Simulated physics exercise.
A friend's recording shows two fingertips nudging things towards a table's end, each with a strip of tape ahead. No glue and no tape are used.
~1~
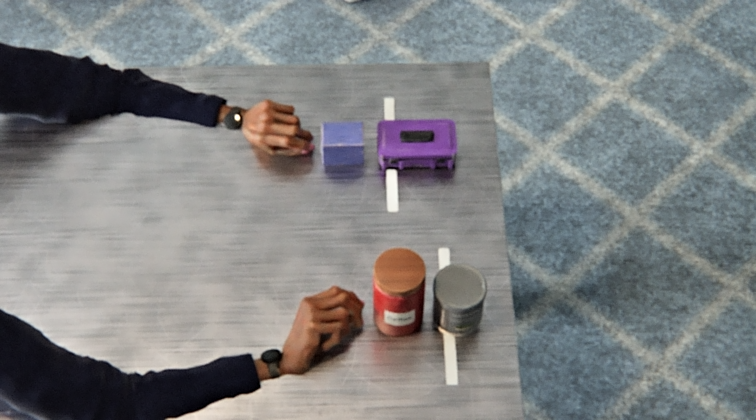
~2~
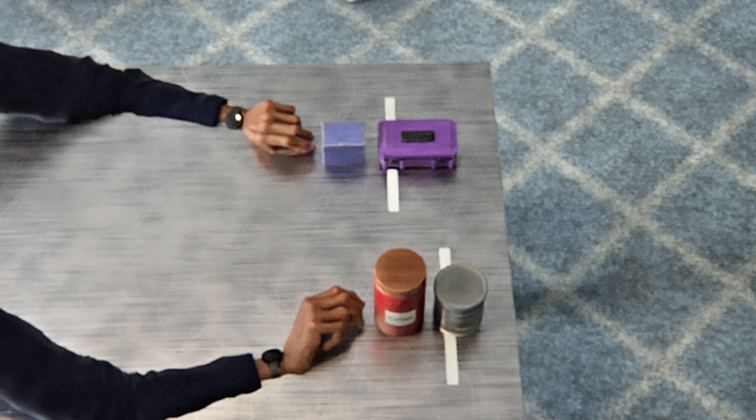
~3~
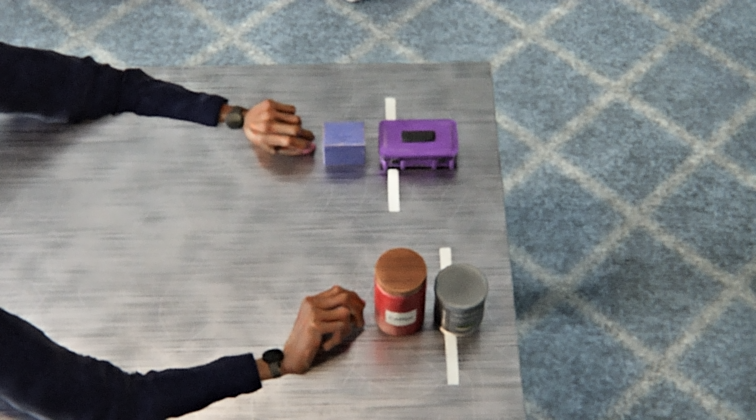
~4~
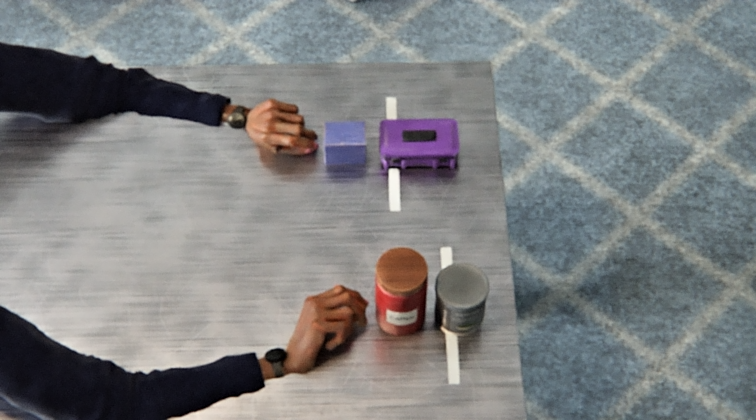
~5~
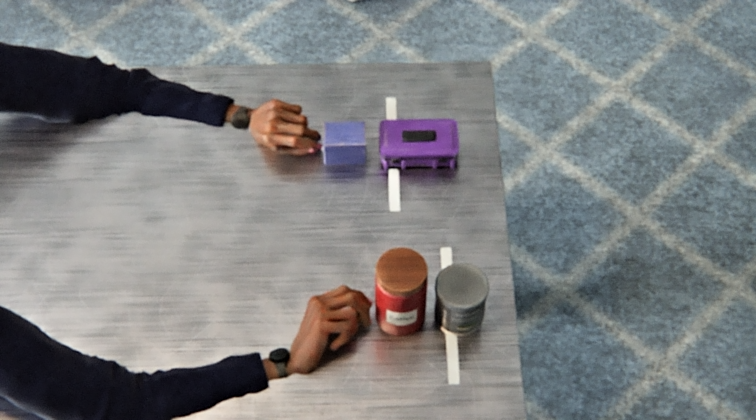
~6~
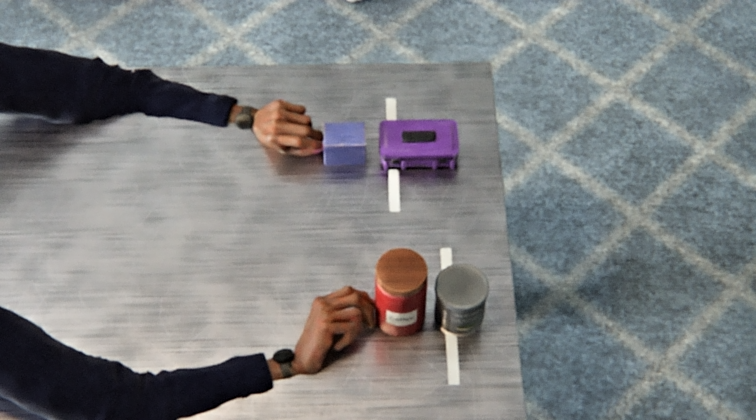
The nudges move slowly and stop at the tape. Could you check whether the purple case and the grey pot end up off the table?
The purple case: No, still on the table; the grey pot: Yes, off the table.
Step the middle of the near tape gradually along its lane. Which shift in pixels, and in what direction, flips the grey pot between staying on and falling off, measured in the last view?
Shift it left by around 16 pixels.
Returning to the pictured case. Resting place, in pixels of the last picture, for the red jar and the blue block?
(483, 291) and (419, 143), in that order.
Then, 1.14 s past the last view, purple case travelled about its own width near (478, 144); grey pot leaning 21° off how it started near (541, 302).
Then, 1.52 s past the last view, purple case travelled about its own width near (478, 144); grey pot in the air.
Then, 1.90 s past the last view, purple case travelled about its own width near (478, 144); grey pot come down.
Finally, the purple case is still on the table, near (478, 144); the grey pot drops to the floor.
